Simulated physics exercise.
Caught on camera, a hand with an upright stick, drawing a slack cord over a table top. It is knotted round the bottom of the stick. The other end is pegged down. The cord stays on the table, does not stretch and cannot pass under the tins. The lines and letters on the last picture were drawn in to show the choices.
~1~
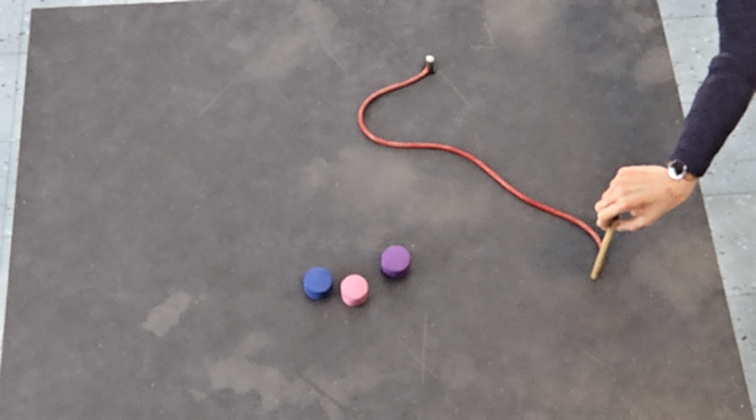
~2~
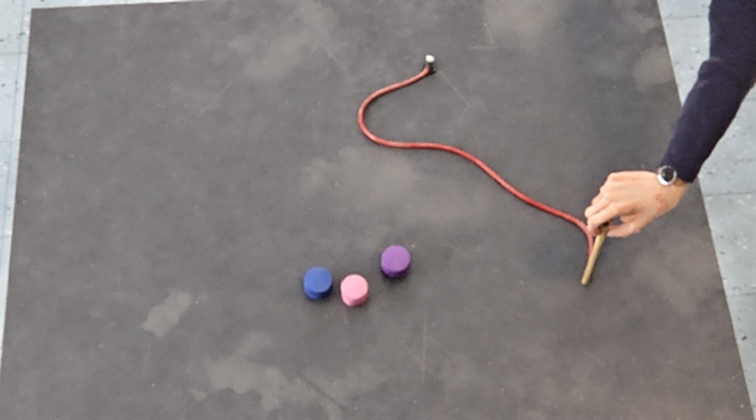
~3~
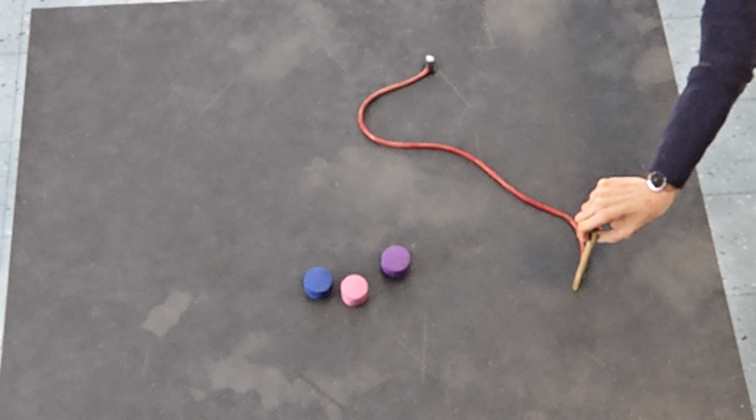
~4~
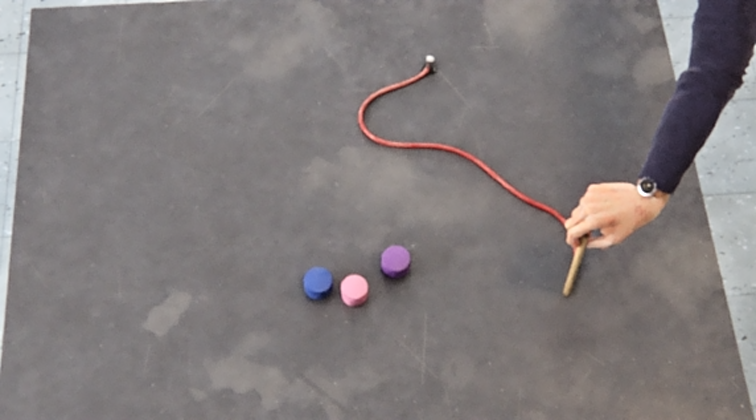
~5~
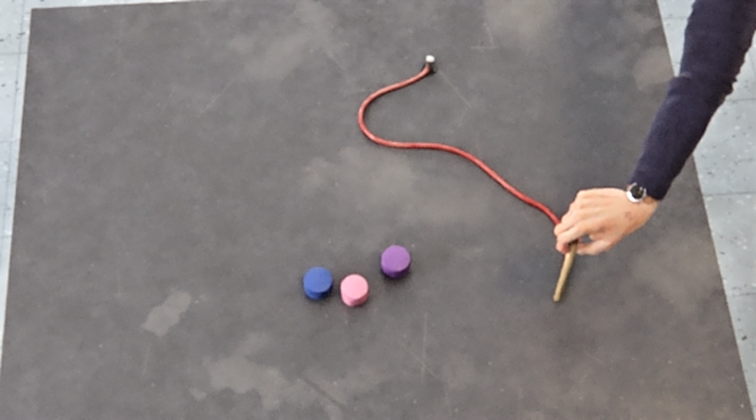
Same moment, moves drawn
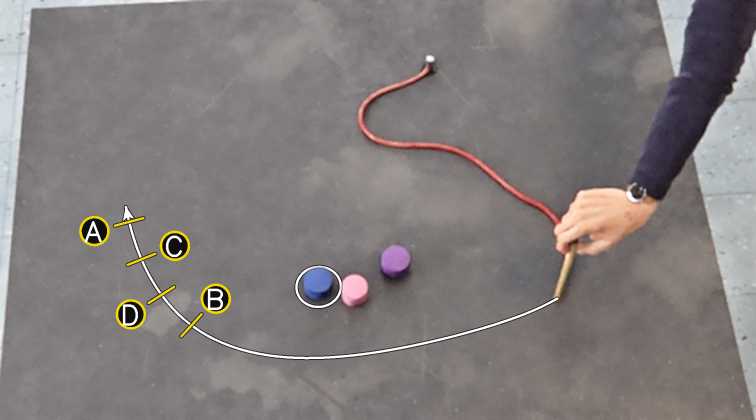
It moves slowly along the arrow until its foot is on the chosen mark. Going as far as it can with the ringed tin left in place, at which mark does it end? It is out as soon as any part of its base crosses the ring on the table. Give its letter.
It can go as far as B.
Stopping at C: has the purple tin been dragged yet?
Yes.
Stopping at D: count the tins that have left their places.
Three.
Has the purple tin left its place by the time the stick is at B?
Yes.
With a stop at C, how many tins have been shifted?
Three.
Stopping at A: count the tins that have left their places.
By then, three.
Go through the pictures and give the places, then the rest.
In the first frame, peg (430, 64); pink tin (355, 291); purple tin (396, 262).
In the second frame, purple tin (396, 262); blue tin (318, 283).
In the third frame, peg (430, 64); pink tin (355, 291).
In the fourth frame, purple tin (396, 262); blue tin (318, 283).
In the fifth frame, peg (430, 64); pink tin (355, 291); purple tin (396, 262).
On the marked copy, A at (129, 222); B at (191, 325); C at (141, 259); D at (161, 295); the ring at (319, 287); the route from (558, 298) via (296, 358) to (126, 207).
With B. Early on, foot of the stick (435, 341); blue tin (318, 283).
Further on, foot of the stick (299, 358); blue tin (318, 283).
At the end, foot of the stick (192, 326); pink tin (343, 272); purple tin (367, 251); blue tin (318, 283); the blue tin is still in its ring.
As for the rest, A drags the ringed tin to (279, 234); C drags the ringed tin to (289, 250); D drags the ringed tin to (302, 265).
